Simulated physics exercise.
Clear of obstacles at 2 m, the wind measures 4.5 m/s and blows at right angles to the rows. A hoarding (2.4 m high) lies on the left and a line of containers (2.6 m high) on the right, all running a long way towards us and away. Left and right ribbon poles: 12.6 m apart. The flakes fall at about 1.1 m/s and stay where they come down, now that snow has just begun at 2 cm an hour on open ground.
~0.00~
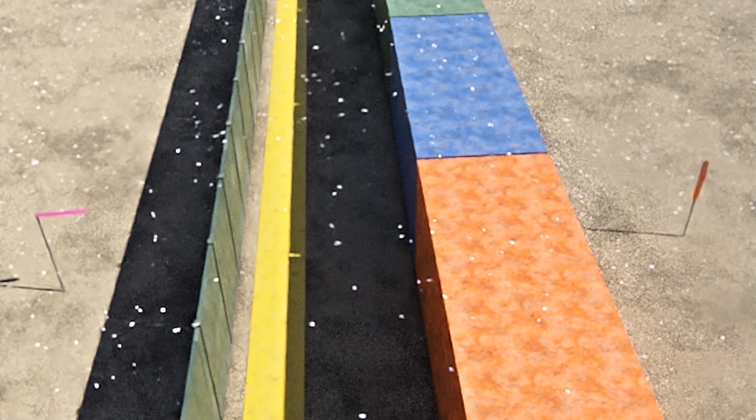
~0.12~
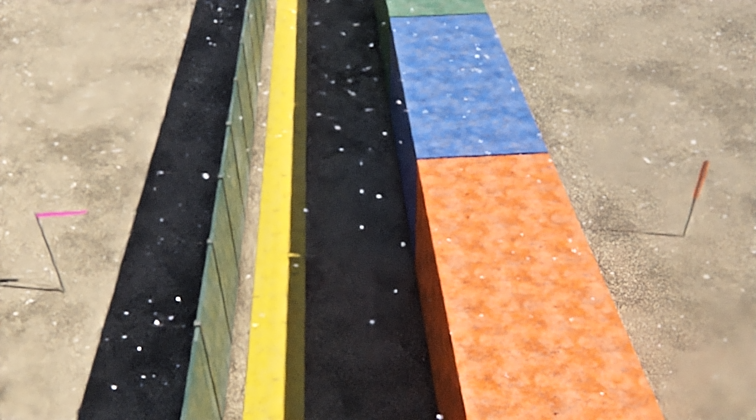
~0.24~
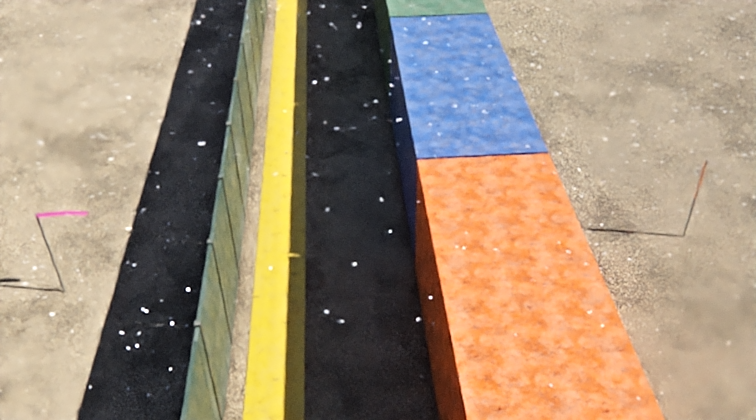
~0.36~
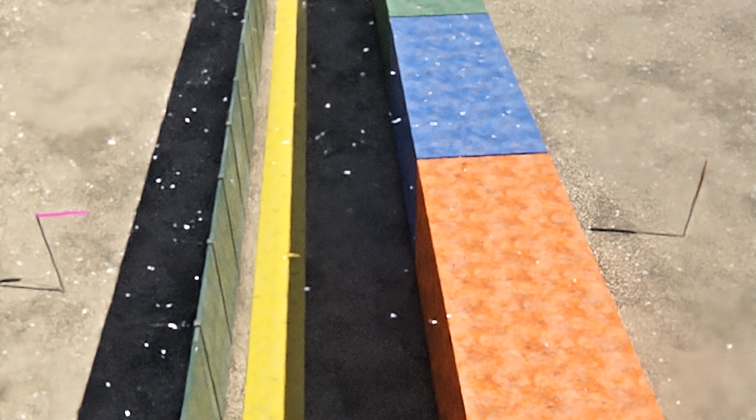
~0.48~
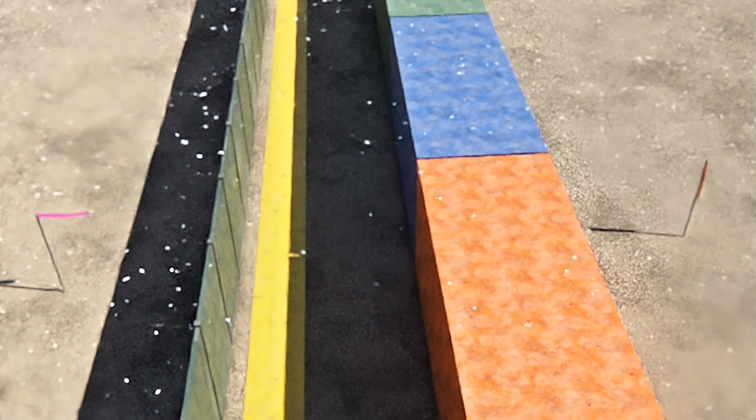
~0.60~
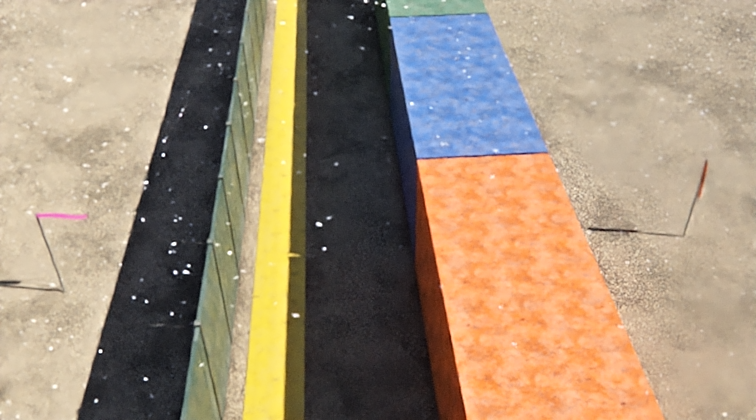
A long row of orange, blue and green blocks stands beside a yellow strip while white flecks drift past and thin ribbons barely stir.
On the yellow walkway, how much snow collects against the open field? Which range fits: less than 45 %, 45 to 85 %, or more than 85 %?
That spot gets not even 45 % of the open amount.
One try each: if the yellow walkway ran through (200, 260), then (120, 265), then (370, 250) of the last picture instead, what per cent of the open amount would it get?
In order: Close to 110 %, close to 110 %, close to 40 %.
10 minutes on, 0 mm on the yellow walkway, 3 mm in the open.
30 minutes on, 0 mm on the yellow walkway, 10 mm in the open.
60 minutes on, 0 mm on the yellow walkway, 20 mm in the open, so the yellow walkway has 0 % of the open amount; the left half of it has 0 %, the right half 0 %.
